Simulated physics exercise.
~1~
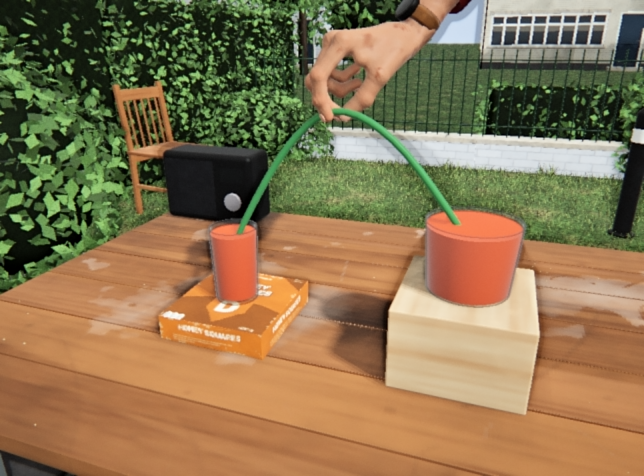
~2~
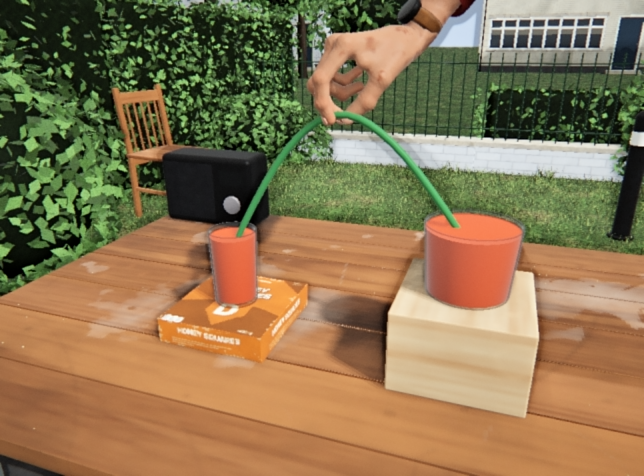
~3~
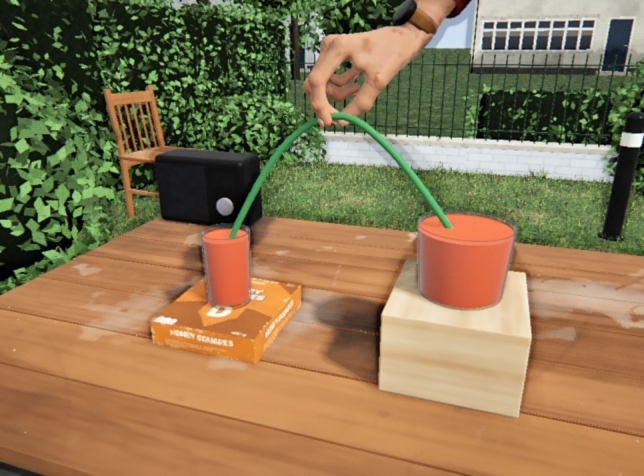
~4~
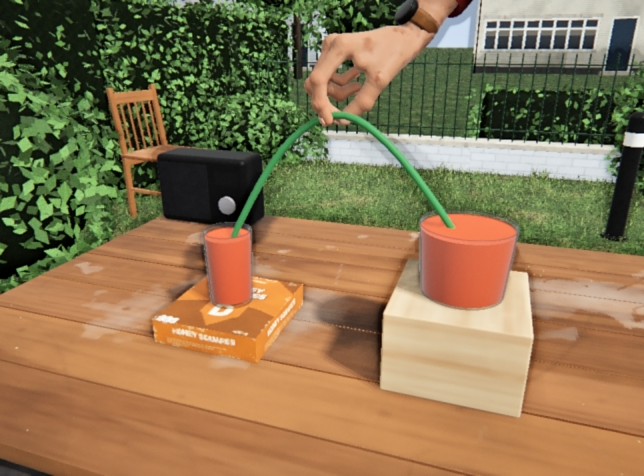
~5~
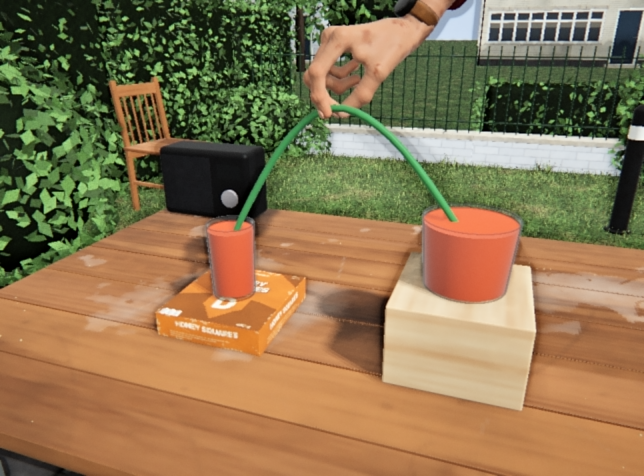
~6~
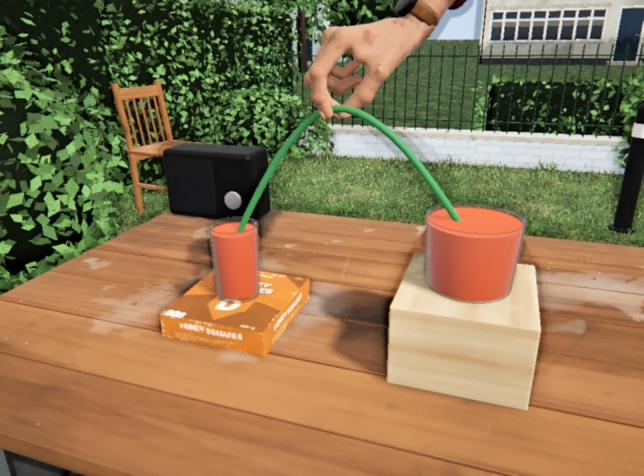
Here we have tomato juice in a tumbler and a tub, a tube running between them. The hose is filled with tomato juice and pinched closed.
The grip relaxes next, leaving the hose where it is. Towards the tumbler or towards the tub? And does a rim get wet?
Flow goes leftward, and the filling side is too small.
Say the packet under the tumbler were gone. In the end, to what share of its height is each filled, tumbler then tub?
Roughly 100 per cent, then 15 per cent.
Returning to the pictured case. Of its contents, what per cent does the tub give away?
Roughly 50 per cent.
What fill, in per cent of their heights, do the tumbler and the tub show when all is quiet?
Roughly 100 per cent, then 45 per cent.
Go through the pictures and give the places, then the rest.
Still shut; tumbler (235, 260) nearly full, up on the packet; tub (471, 254) nearly full, up on the wooden block, in the first picture.
The hose is pinched; tumbler nearly full, surface at (233, 236); tub nearly full, surface at (473, 229), in the second picture.
Nothing flows; tumbler (228, 264) nearly full; tub (463, 257) nearly full, in the third picture.
Fingers on the hose; tumbler nearly full, surface at (228, 236); tub nearly full, surface at (468, 229), in the fourth picture.
Still shut; tumbler (232, 256) nearly full, up on the packet; tub (468, 250) nearly full, up on the wooden block, in the fifth picture.
The hose is pinched; tumbler nearly full, surface at (234, 231); tub nearly full, surface at (474, 222), in the sixth picture.
Shortly, the tumbler is full to the brim; the tub is about three quarters full; the lower one has lost some.
Then, the tumbler is full to the brim; the tub is about half full; the lower one has lost some.
At the finish, the tumbler is full to the brim; the tub is about half full; the lower one has lost some; the two surfaces are level.
